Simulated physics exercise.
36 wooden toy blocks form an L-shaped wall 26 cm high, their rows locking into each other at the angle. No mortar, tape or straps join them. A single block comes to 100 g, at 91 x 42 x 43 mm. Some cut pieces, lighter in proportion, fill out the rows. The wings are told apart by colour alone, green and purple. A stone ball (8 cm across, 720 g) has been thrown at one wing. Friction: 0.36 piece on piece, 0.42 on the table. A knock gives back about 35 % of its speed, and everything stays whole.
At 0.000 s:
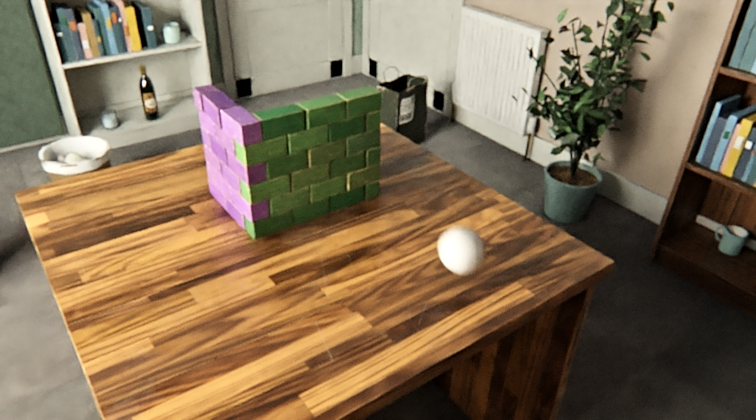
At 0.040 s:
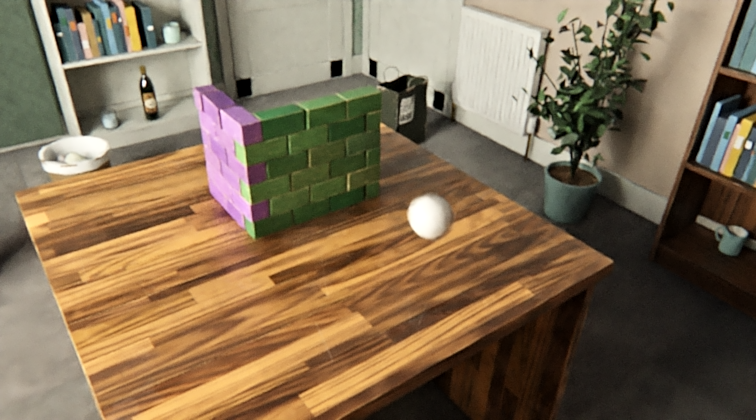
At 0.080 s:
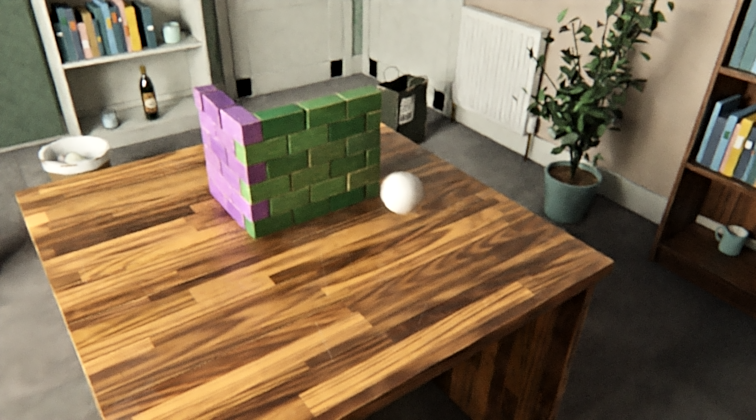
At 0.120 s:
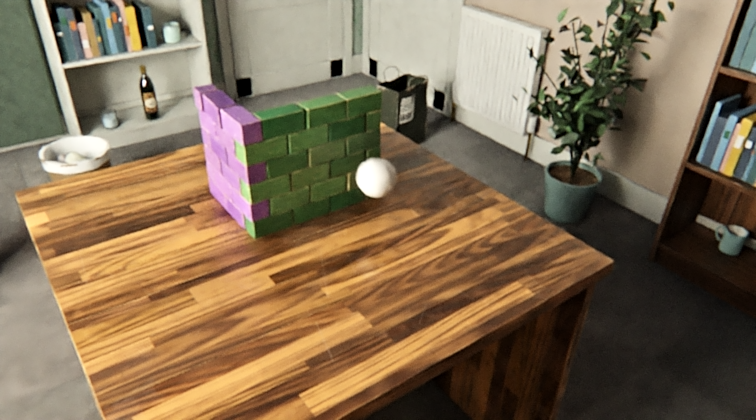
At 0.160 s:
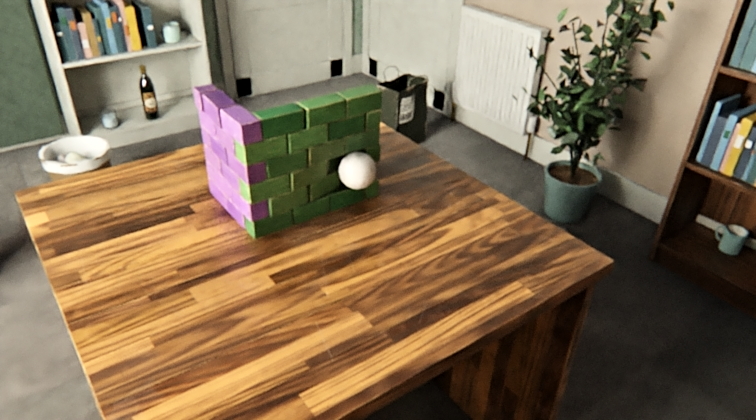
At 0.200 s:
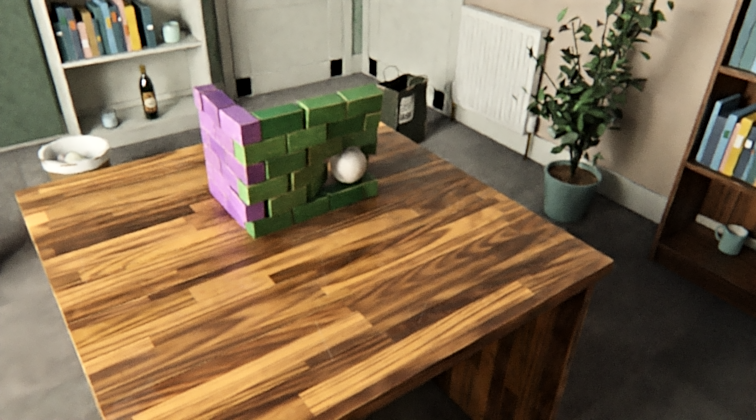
On a wooden table in a furnished room, a pale ball moves up and leftward toward an L-shaped wall of green and purple blocks, then strikes the green side near its right end and pushes several blocks out of line.
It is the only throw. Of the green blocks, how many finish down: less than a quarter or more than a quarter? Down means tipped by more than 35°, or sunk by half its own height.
The part is over a quarter.
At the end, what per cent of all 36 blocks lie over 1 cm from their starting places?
Shifted: 30 per cent.
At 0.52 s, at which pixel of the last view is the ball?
Near (304, 141).
Around 0.32 s, ball still moving; 6 of the 21 green blocks down (6 of 36 in all colours); top green block unmoved.
Around 0.52 s, ball still moving; 8 of the 21 green blocks down (8 of 36 in all colours); top green block unmoved.
Finally (1.4 s), ball rolling away; 8 of the 21 green blocks down (8 of 36 in all colours); top green block unmoved; top purple block unmoved. That is 38 per cent. Seen by the last camera, middles, top green block near (277, 121), top purple block near (240, 125).
